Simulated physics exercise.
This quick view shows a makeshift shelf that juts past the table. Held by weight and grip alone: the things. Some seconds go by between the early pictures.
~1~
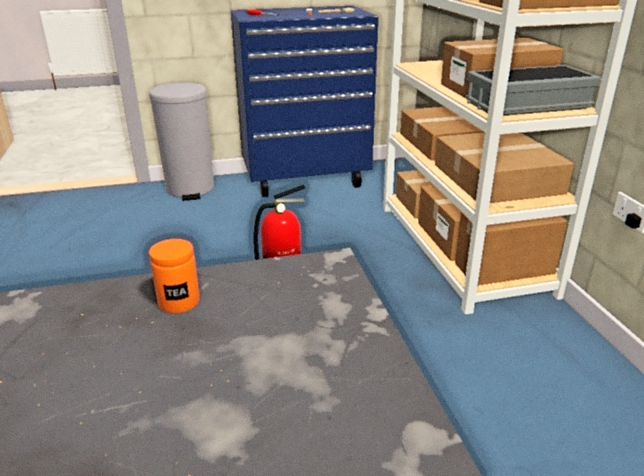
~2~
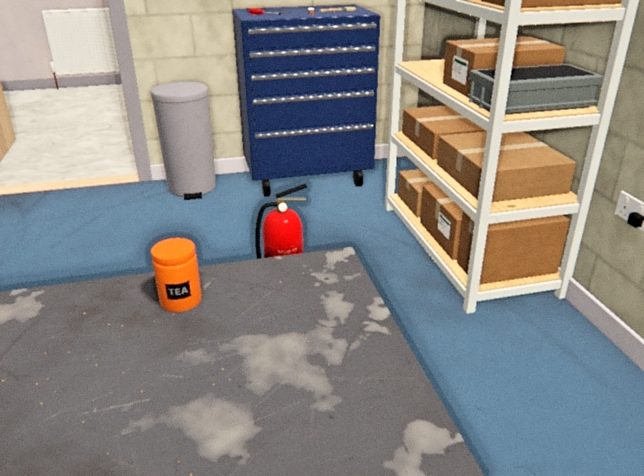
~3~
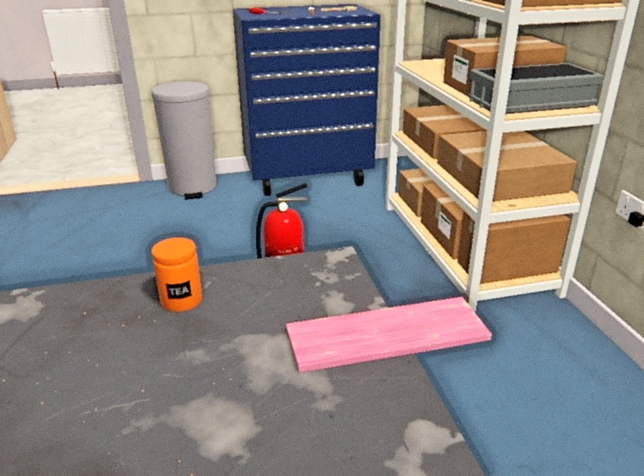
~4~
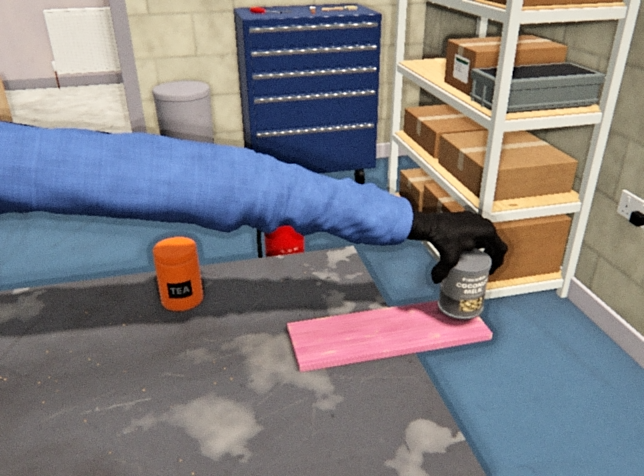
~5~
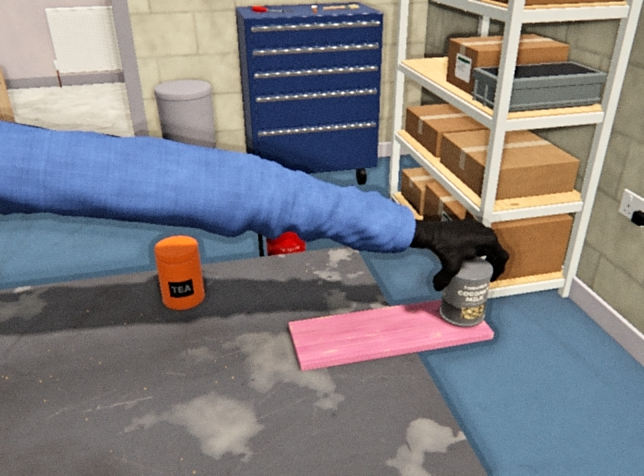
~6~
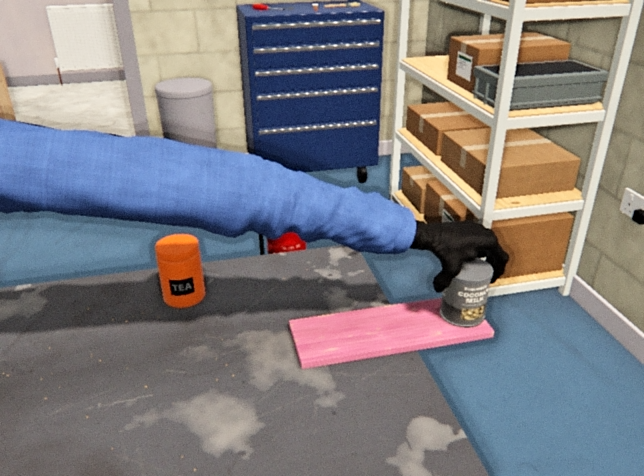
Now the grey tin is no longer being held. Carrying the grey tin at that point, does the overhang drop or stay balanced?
Unstable.
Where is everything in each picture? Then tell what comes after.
In the first frame, the last thing is not in view yet.
In the second frame, the last thing is not in view yet.
In the third frame, the last thing is not in view yet; pink board (387, 332).
In the fourth frame, on its way; grey tin (464, 283); pink board (388, 331).
In the fifth frame, set down, still held; grey tin (465, 290); pink board (389, 330).
In the sixth frame, set down, still held; grey tin (465, 291); pink board (390, 329).
Then, 0.40 s on from there, grey tin now down on the floor or falling; pink board on its side.
Then, 0.60 s on from there, pink board now down on the floor or falling.
In the end, down on the floor or falling, pink board and grey tin; orange jar unmoved. The board goes over.
